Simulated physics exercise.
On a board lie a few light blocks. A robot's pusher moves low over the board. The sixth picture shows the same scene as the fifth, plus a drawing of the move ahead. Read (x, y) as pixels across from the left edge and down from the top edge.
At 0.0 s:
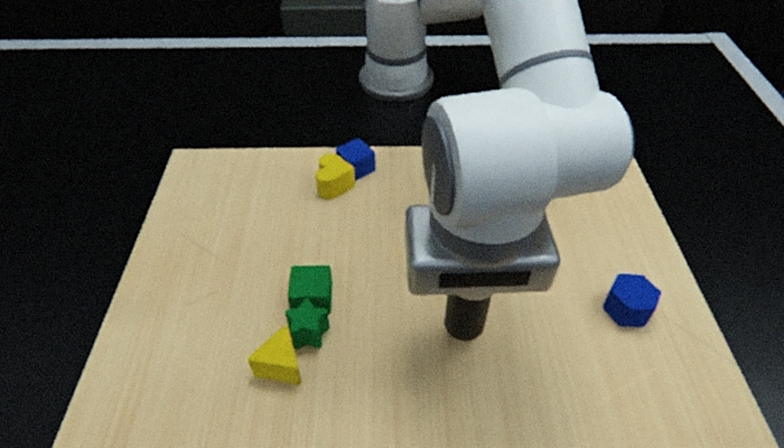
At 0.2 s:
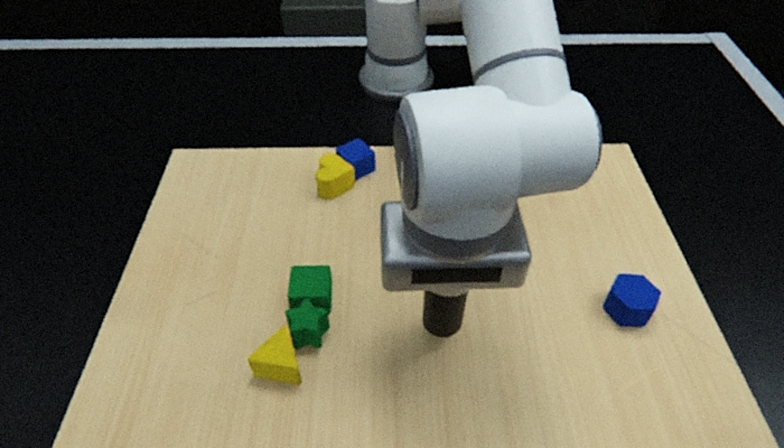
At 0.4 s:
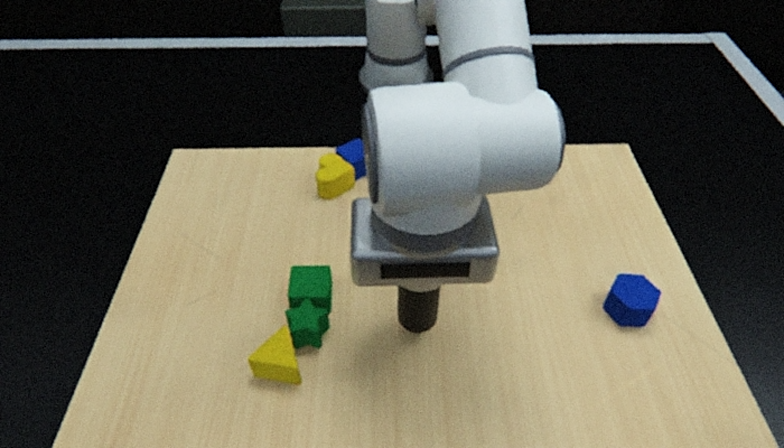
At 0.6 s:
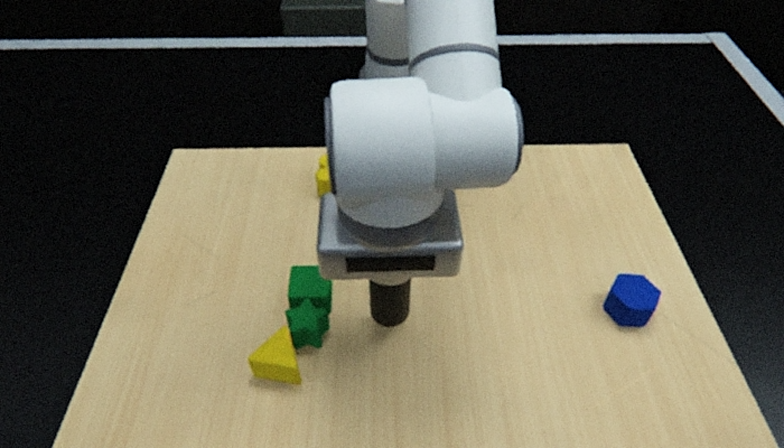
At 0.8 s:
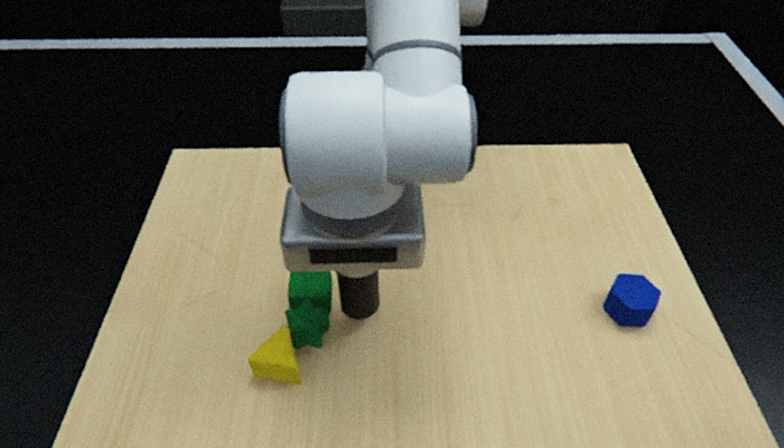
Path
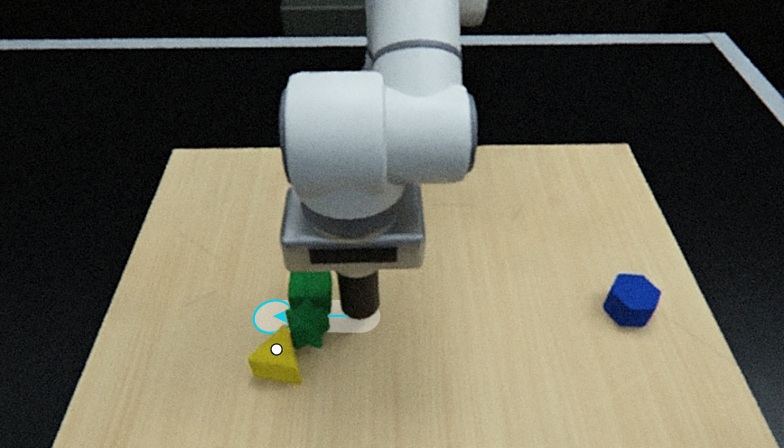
To begin with, a robot arm holds its dark pusher low over a wooden board, right of a green square block, a green star and a yellow triangle. The arm then glides steadily left, passing in front of the yellow and blue blocks behind, and ends close beside the green blocks, which stay still.
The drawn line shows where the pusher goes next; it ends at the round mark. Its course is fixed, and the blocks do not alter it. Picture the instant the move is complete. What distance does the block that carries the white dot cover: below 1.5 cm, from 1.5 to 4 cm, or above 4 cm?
My prediction: Between 1.5 and 4 cm.
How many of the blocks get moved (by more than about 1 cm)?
Total: Three-plus.
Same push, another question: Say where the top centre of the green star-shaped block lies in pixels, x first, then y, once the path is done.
Put as a pixel place, it's (240, 328).
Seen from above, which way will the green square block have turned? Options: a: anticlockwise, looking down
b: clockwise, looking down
Choice b: Clockwise, looking down.
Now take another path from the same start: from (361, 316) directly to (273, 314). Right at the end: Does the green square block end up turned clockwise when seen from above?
Yes.
Drawn move, from (361, 316) to (273, 316); the dot is on the yellow triangular block.
On the path given first. Halfway along, pusher at (315, 303); yellow triangular block at (263, 356), turned 35° anticlockwise; green star-shaped block at (277, 320), turned 15° anticlockwise; green square block at (291, 272), turned 40° clockwise.
At the end, pusher at (269, 304); yellow triangular block at (253, 361), turned 75° anticlockwise; green star-shaped block at (240, 328), turned 55° anticlockwise; green square block at (275, 266), turned 85° clockwise.
